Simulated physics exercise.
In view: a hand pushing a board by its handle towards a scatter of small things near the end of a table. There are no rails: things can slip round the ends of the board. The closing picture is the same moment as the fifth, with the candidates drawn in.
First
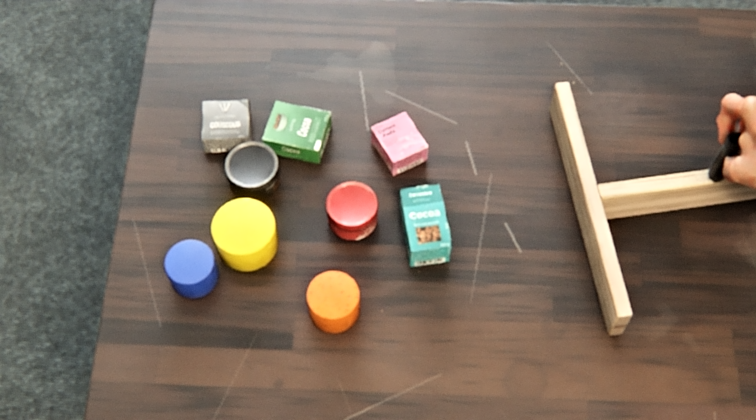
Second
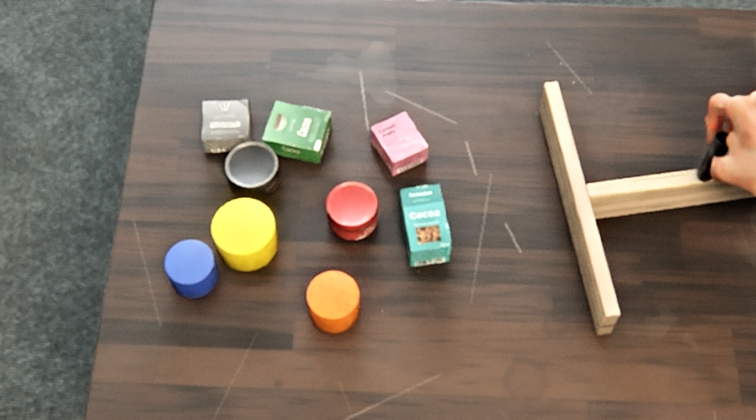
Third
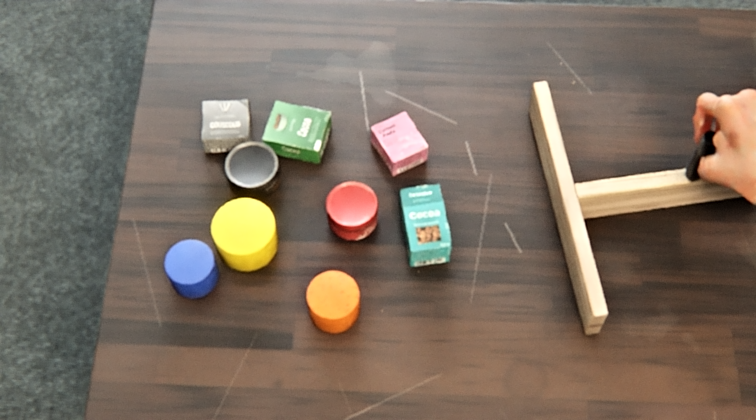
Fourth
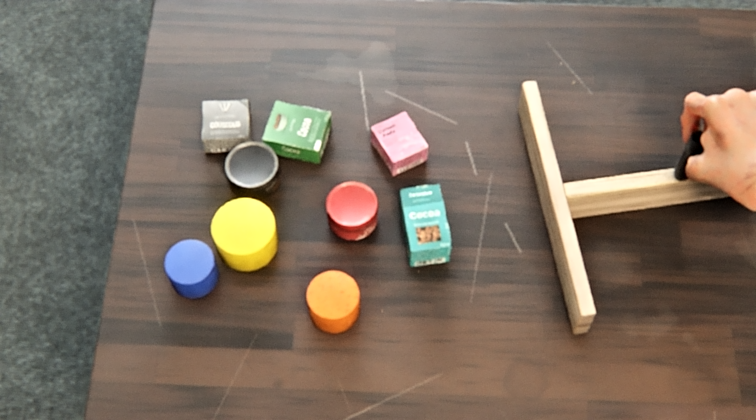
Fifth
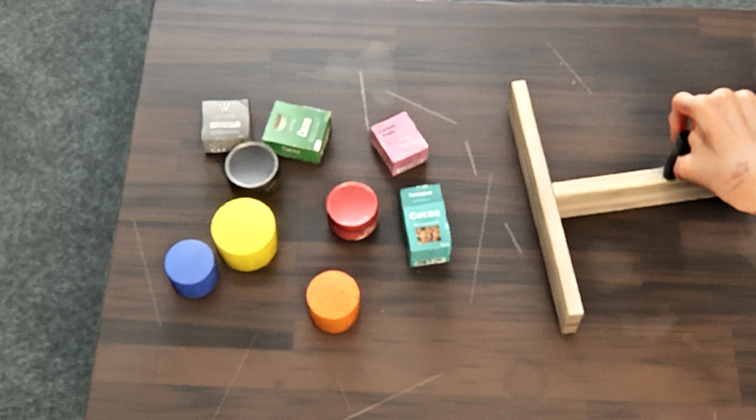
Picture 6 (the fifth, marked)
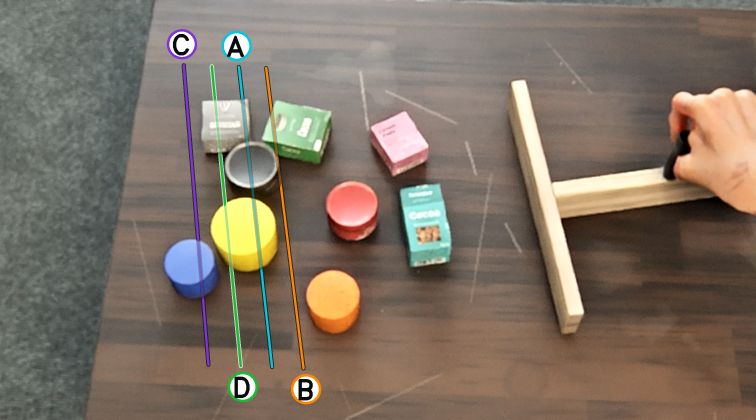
A hand at the right edge grips the dark handle of a T-shaped wooden board on a dark, scratched wood-grain table, seen from above with grey carpet along the left. Grey, green, pink and turquoise boxes sit with blue, yellow, red, orange and black round tubs left of the board. The hand slides the board steadily leftward a short way, while the scattered things and the view stay still.
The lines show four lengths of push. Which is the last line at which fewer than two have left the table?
The farthest such stop is D.
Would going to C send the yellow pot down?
No.
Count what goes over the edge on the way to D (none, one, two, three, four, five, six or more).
One.
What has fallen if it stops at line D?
It is the grey packet.
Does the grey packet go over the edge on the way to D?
By then, yes.
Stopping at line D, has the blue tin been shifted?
Yes.
On the marked copy, A at (254, 206); B at (283, 207); C at (195, 204); D at (225, 205).
Taking D. A third of the way, board (429, 187); pink box (389, 144); turquoise packet (404, 226).
Two thirds of the way, board (313, 183); grey packet (175, 125); blue tin (166, 292).
When it is over, board (226, 181); grey packet over the edge; green packet (146, 123); one fallen.
As for the rest, A is within the limit but short; B is within the limit but short; C drops two.
